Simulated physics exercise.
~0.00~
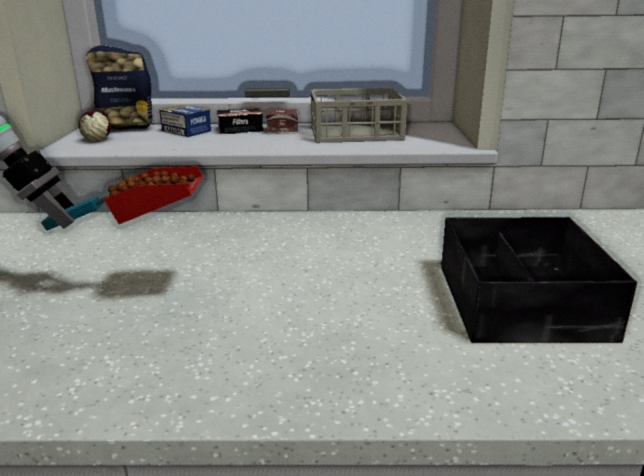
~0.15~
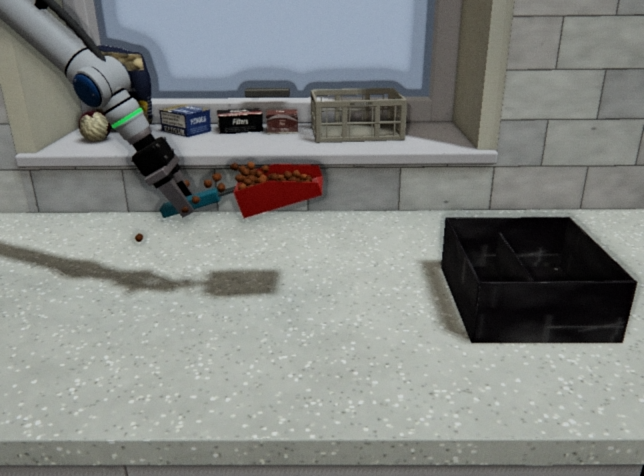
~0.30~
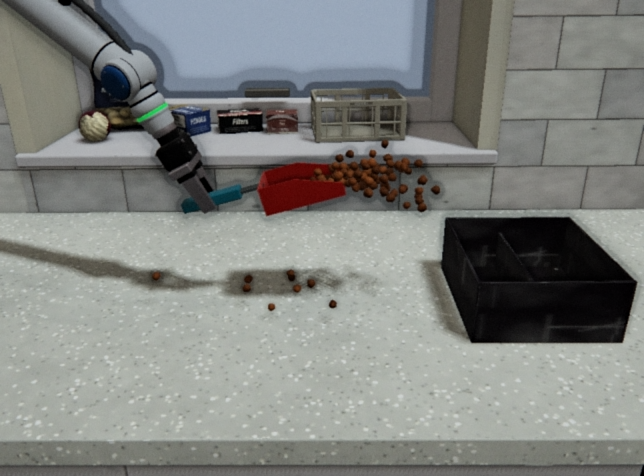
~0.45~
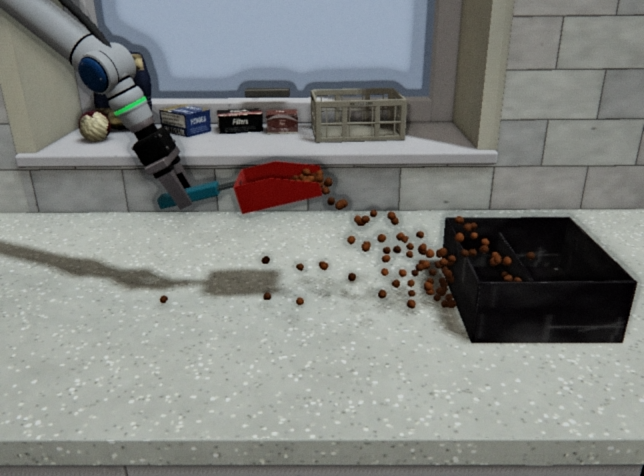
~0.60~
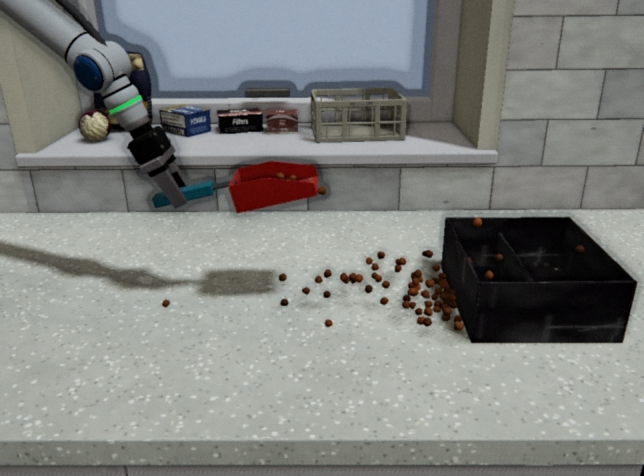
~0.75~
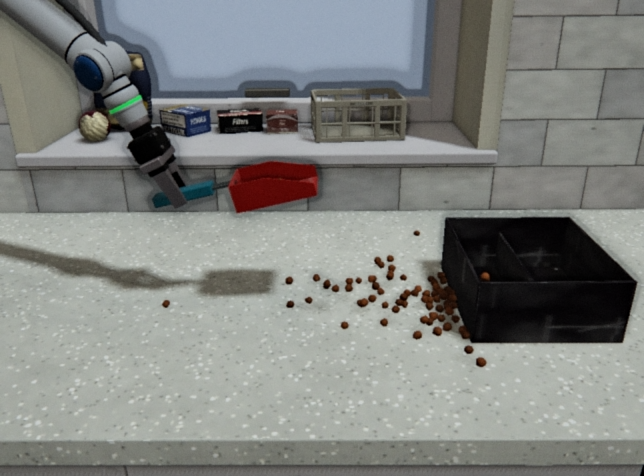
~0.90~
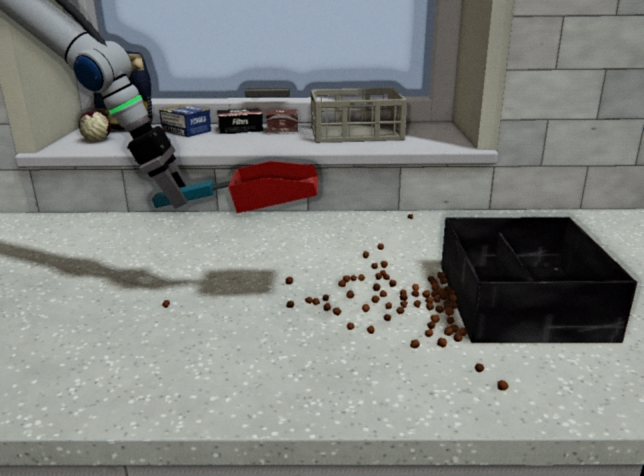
On a pale speckled kitchen counter beneath a window sill lined with small boxes and a basket, a robot arm holds a red scoop heaped with hazelnuts at the left, while a divided black bin stands at the right. The arm swings the scoop to the right, and a few nuts drop off behind it. As the scoop stops short of the bin and draws back slightly, the load flies off its front. Some nuts land in the bin, but many fall short and scatter across the counter. The arm holds still while the last ones roll, leaving most strewn before the bin.
